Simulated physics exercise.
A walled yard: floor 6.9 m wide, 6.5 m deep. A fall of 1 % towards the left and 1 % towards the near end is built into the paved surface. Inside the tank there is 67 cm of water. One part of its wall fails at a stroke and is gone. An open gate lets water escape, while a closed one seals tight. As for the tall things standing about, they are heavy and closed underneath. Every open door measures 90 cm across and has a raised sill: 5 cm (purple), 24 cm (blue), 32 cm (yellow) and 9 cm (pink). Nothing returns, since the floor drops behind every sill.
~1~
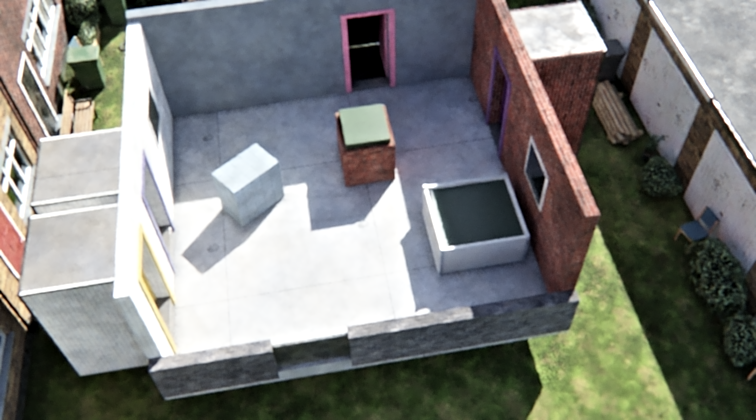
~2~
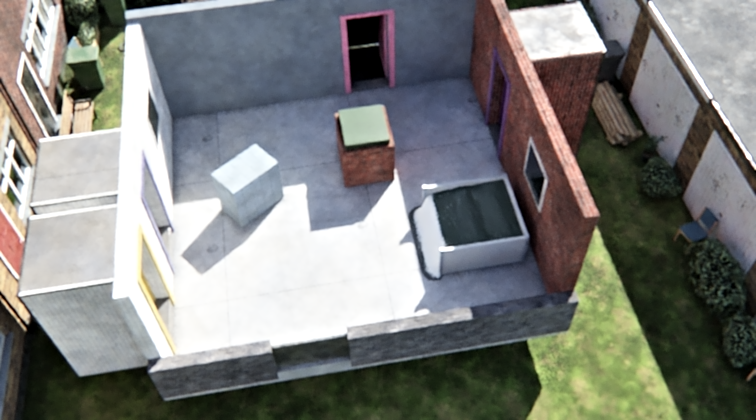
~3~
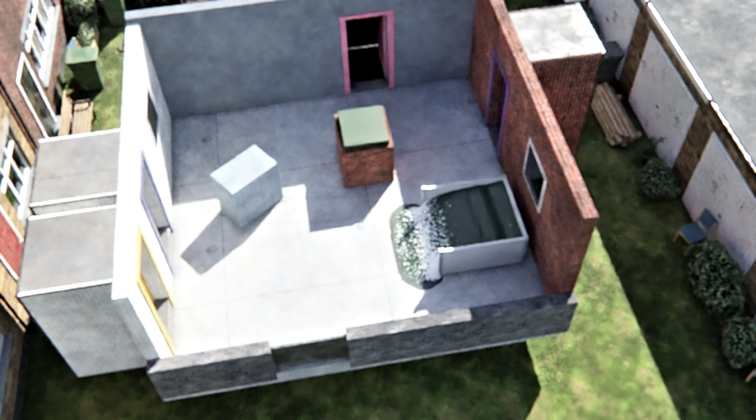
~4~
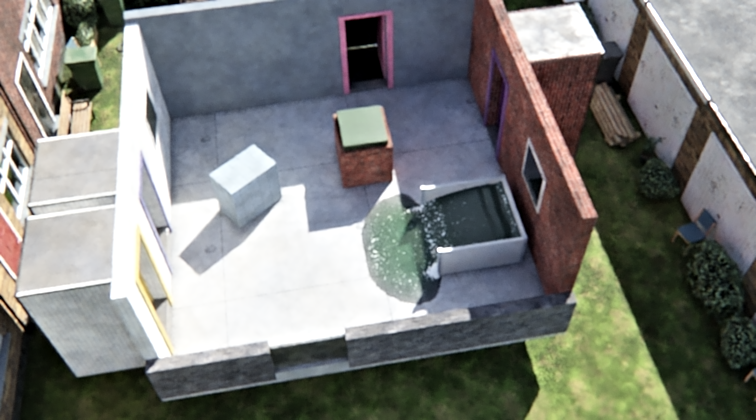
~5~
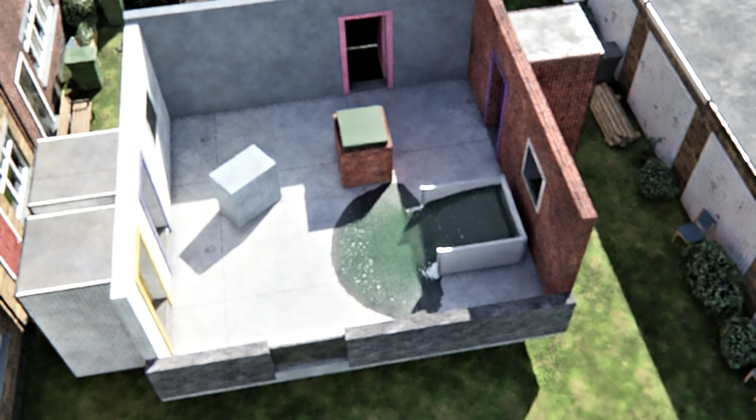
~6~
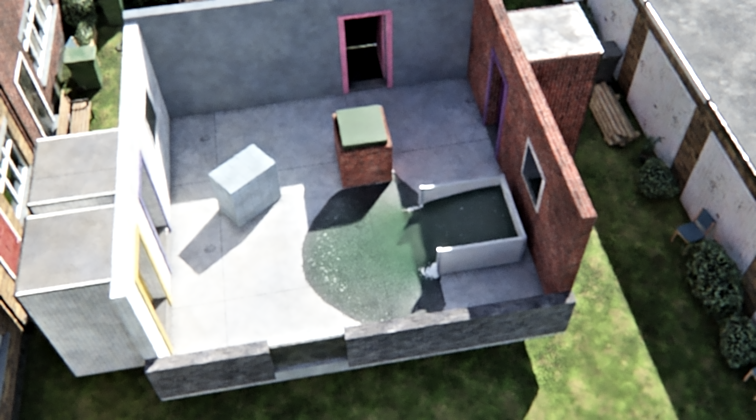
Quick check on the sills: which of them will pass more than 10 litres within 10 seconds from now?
Outcome: The purple door stops short of the limit. The blue door stops short of the limit. The yellow door stops short of the limit. The pink door stops short of the limit.
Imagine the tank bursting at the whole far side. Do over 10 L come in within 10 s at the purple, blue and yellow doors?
Here's how it goes: Purple exceeds it, blue falls short, yellow falls short.
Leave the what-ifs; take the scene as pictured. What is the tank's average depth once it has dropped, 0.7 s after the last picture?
Roughly 26 centimetres.
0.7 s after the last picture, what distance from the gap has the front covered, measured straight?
I'd put it close to 4.8 m.
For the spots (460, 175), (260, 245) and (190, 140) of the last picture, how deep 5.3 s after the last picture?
First spot near 0 cm, second near 8 cm, third near 10 cm.
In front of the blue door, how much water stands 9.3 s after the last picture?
Depth: Approx. 5.0 cm.
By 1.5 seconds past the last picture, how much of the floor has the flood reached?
I'd say around 45 % is wet.
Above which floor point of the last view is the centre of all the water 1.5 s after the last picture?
Near (328, 263).
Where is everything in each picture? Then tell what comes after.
The first picture shows still water, 67 cm deep, in the tank at (475, 213).
In the second picture, water pours out at (434, 234) and has run 0.8 m, to (439, 277); typically 8 cm deep outside, 67 cm at the tank's back.
In the third picture, the front is at (417, 285), 1.0 m from the gap at (433, 236); 1.1 m2 of floor is under water; 66 cm left at the back of the tank.
In the fourth picture, the front is at (387, 289), 1.4 m from the gap at (432, 237); 2.4 m2 of floor is under water; 58 cm left at the back of the tank.
In the fifth picture, the front is at (339, 270), 1.9 m from the gap at (431, 237); 4.2 m2 of floor is under water; 57 cm left at the back of the tank.
In the sixth picture, the front is at (311, 279), 2.5 m from the gap at (431, 237); 6.1 m2 of floor is under water; 52 cm left at the back of the tank.
Then, 0.7 s after the last picture water covers 35 % of the floor and is deepest (23 cm) near (423, 251); purple door not reached, blue door not reached, yellow door not reached, pink door not reached.
Then, 1.5 s after the last picture water covers 45 % of the floor and is deepest (42 cm) near (172, 378); purple door not reached, blue door 24 cm at the sill, 0 L in, yellow door 21 cm at the sill, 0 L in, pink door not reached.
Then, 2.8 s after the last picture water covers 55 % of the floor and is deepest (28 cm) near (171, 316); purple door not reached, blue door 13 cm at the sill, 2 L in, yellow door 27 cm at the sill, 0 L in, pink door not reached.
Then, 5.3 s after the last picture water covers 55 % of the floor and is deepest (12 cm) near (172, 378); purple door not reached, blue door 10 cm at the sill, 2 L in, yellow door 10 cm at the sill, 0 L in, pink door not reached.
Then, 9.3 s after the last picture water covers 85 % of the floor and is deepest (9 cm) near (170, 189); purple door not reached, blue door 5 cm at the sill, 2 L in, yellow door 7 cm at the sill, 0 L in, pink door 3 cm at the sill, 0 L in.
